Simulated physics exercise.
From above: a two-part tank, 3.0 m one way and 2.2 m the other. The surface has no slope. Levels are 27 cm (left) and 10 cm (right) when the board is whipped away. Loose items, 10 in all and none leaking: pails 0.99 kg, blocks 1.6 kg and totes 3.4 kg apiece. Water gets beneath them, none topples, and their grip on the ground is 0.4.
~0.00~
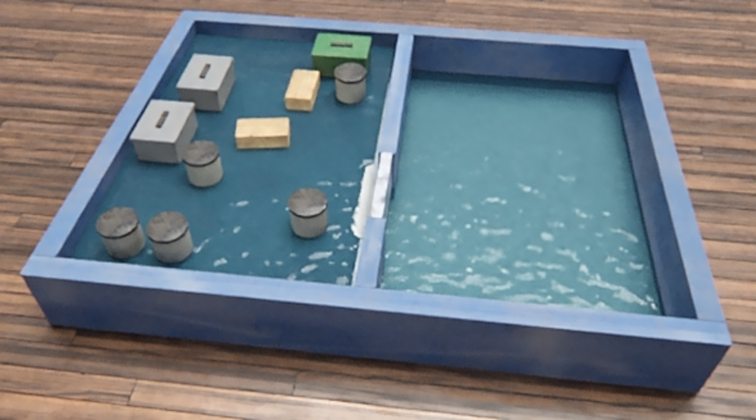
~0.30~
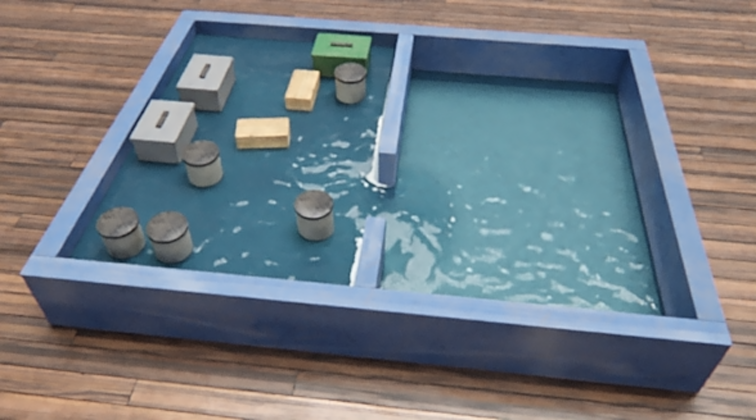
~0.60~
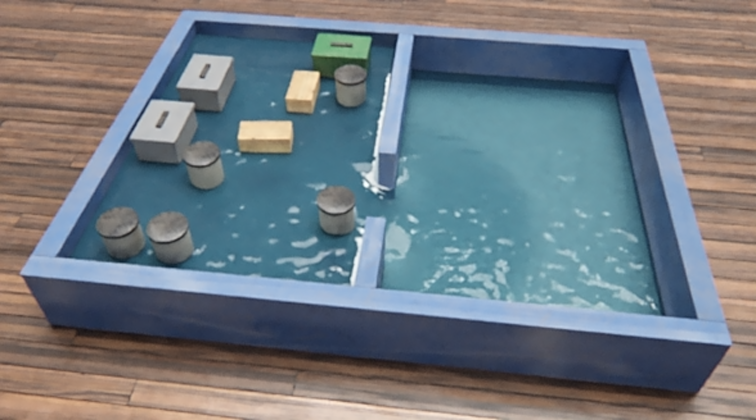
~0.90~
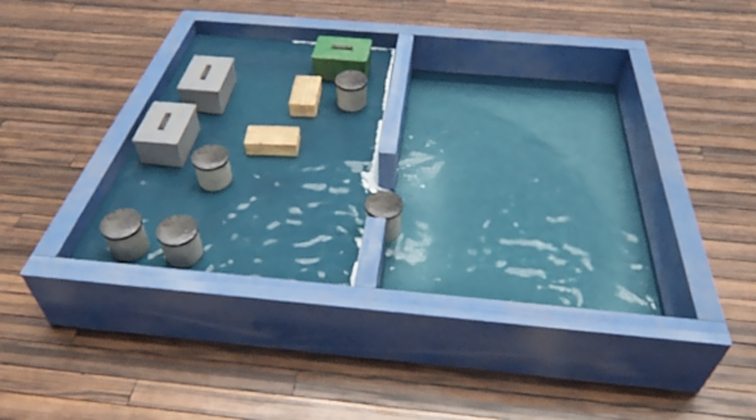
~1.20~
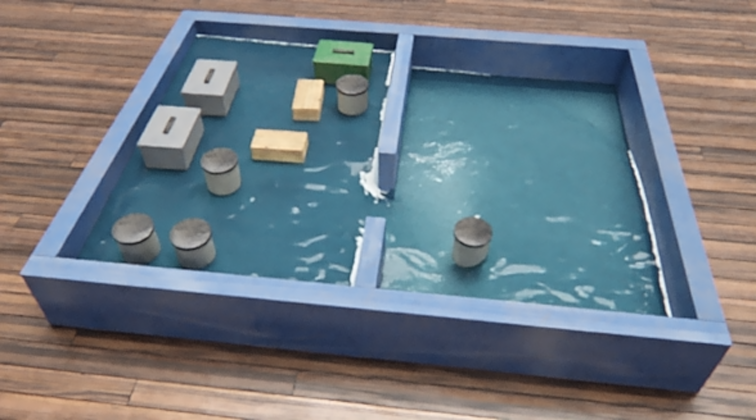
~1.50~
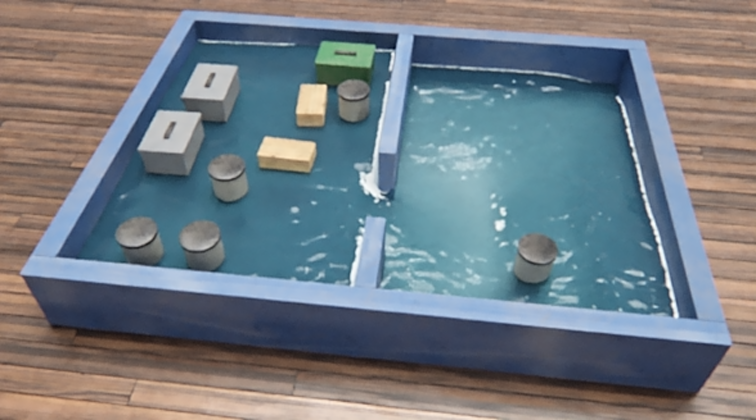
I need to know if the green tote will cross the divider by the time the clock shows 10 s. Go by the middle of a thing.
Green tote is held back.
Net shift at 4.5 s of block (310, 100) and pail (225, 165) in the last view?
In turn: 40 cm, 40 cm.
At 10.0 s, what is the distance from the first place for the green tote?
About 20 cm.
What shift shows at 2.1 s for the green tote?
Roughly 10 cm by then.
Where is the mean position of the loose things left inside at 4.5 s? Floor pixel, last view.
Near (304, 208).
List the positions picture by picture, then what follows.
The green tote at (342, 46) floats; 27 cm deep round most things; 0 of 10 have shifted, in the first picture.
The green tote at (342, 46), afloat; about 1170 L in view; 0 of 10 have shifted, in the second picture.
The green tote at (342, 46), afloat; about 1170 L in view; 1 of 10 have shifted, in the third picture.
The green tote at (342, 48) floats; about 1170 L in view; 4 of 10 have shifted, in the fourth picture.
The green tote at (343, 53), afloat, 5 cm from its start; 25 cm deep round most things; 7 of 10 have shifted, in the fifth picture.
The green tote at (346, 54) floats, 6 cm from its start; about 1170 L in view; 10 of 10 have shifted, in the sixth picture.
After 2.1 s the green tote is near (345, 61), 0.1 m from its start, afloat; 1 of 10 are over the mark; 10 afloat.
After 4.5 s the green tote is near (345, 73), 0.2 m from its start, afloat; 2 of 10 are over the mark; 10 afloat.
After 7.0 s the green tote is near (346, 68), 0.2 m from its start, afloat; 2 of 10 are over the mark; 10 afloat.
After 10.0 s the green tote is near (350, 69), 0.2 m from its start, afloat; 2 of 10 are over the mark; 10 afloat.
